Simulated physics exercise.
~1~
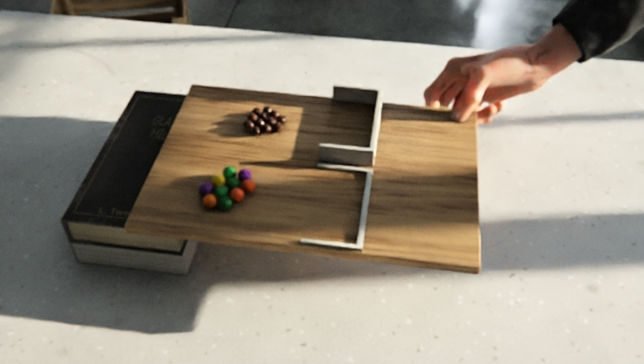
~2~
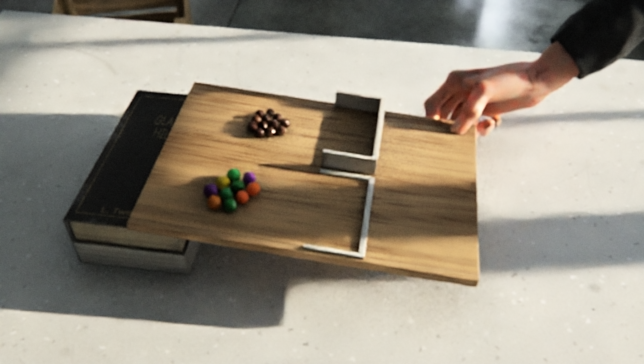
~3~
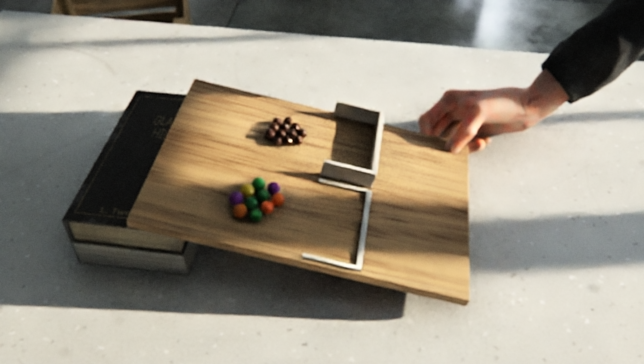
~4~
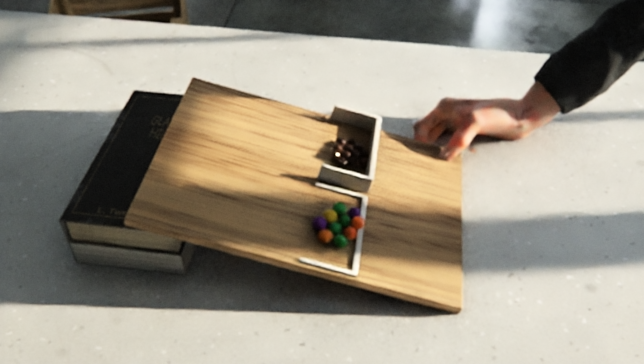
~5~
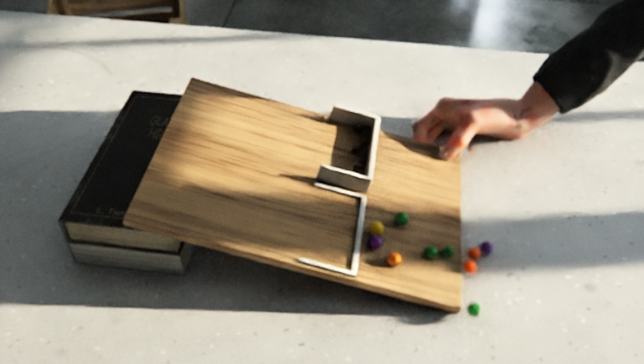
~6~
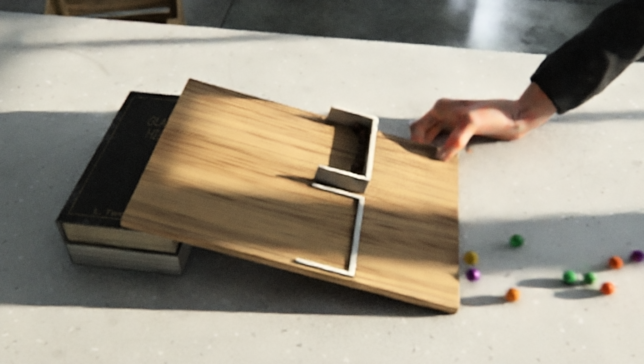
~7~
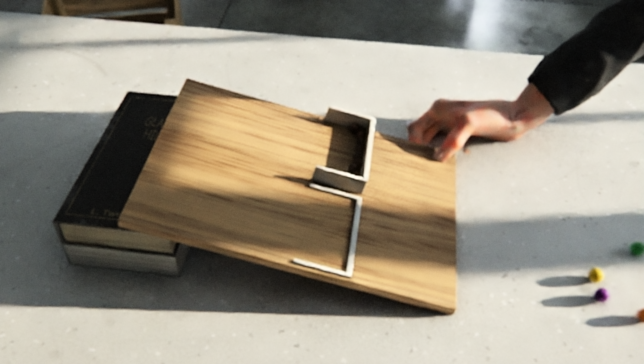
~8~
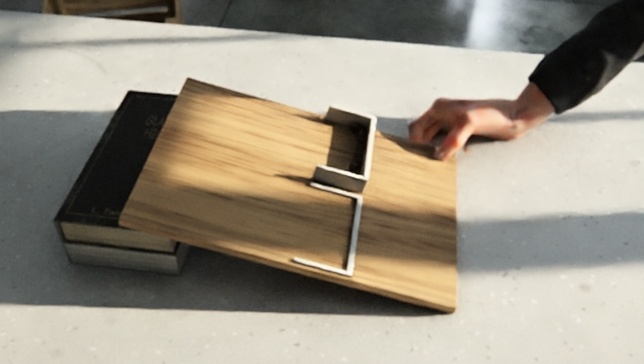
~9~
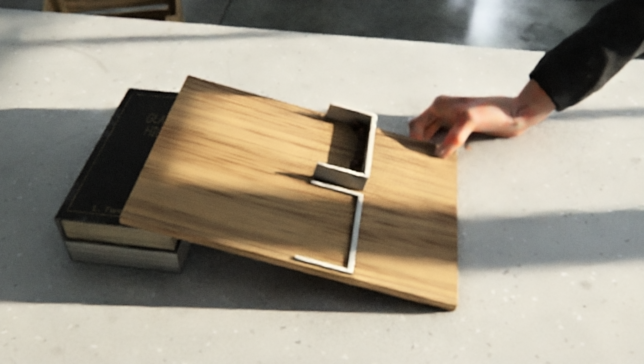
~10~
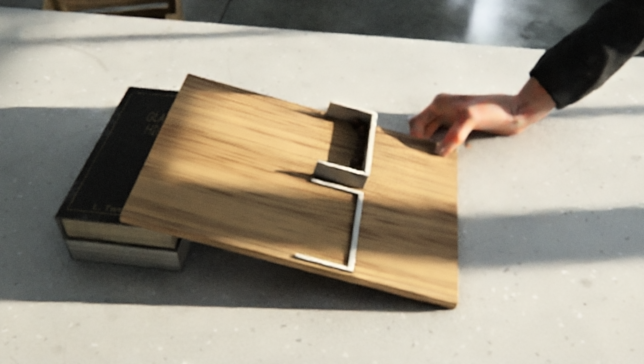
Colourful balls roll over a low strip as the board tilts, while dark ones stay caught.
